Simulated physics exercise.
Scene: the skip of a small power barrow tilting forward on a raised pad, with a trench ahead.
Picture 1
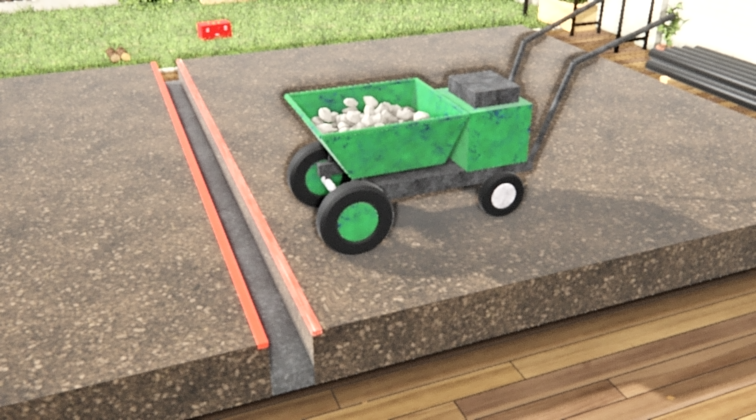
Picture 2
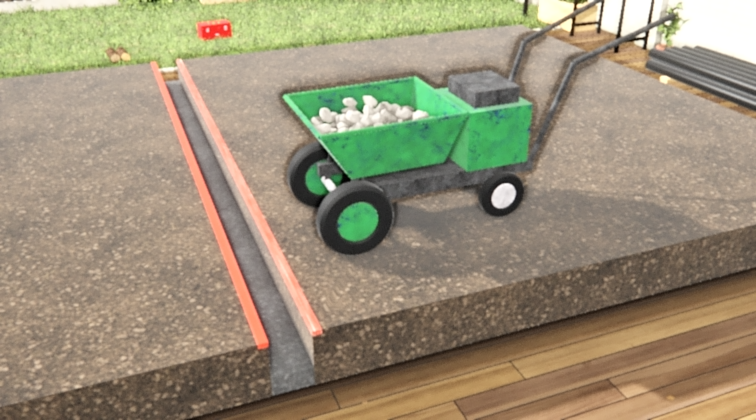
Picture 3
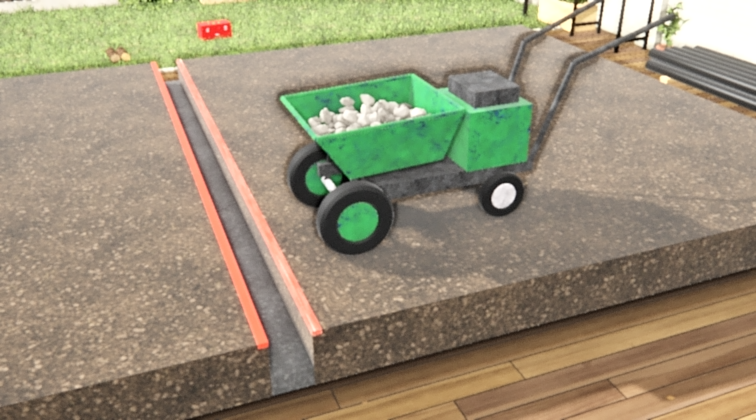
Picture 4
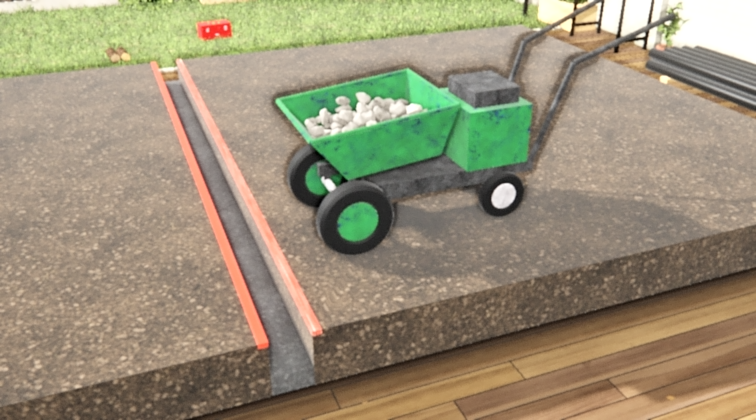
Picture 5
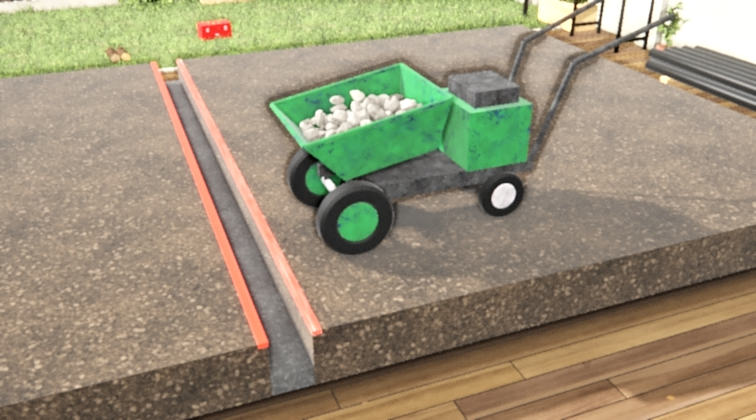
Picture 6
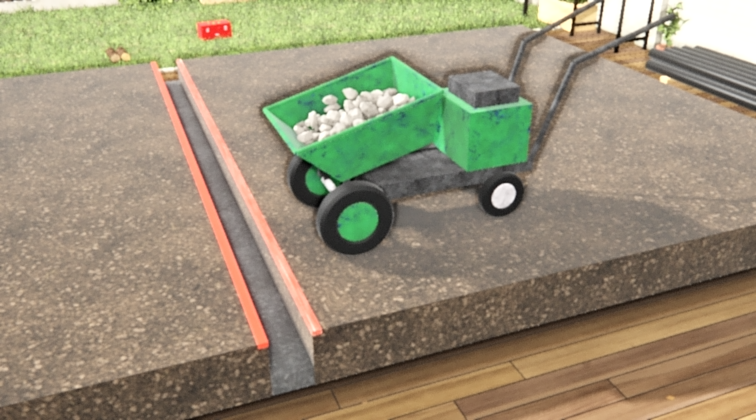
On a raised brown pad beside a strip of grass, a green power barrow loaded with pale broken stones stands just right of a narrow, red-edged trench. Its skip starts level, then tilts gradually forward to the left until it is clearly tipped, while the wheels stay in place.
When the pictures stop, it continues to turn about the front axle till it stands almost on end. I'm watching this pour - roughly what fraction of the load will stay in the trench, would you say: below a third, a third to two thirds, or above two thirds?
One third to two thirds.
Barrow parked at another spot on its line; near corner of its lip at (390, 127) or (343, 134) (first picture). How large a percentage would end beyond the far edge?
About 0 %, then 10 %.
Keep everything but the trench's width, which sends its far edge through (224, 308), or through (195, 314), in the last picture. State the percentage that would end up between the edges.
Roughly 90 per cent, and 100 per cent.
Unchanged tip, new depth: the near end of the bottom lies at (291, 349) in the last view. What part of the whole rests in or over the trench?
It would be close to 30 percent.
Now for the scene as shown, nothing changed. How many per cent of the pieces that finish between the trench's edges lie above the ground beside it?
Roughly 5 %.
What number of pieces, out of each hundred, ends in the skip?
It comes out at some 10 in a hundred.
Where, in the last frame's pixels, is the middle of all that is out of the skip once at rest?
Roughly pixel (235, 245).
Soon, skip tipped steeply; all in the skip.
A while on, skip tipped right over; most in the skip; a small part in or heaped over the trench; a small part beyond it.
Towards the end, skip tipped right over; about a quarter in the skip; about a third in or heaped over the trench; about half beyond it.
Finally, skip tipped right over; a small part in the skip; about half in or heaped over the trench; about half beyond it.
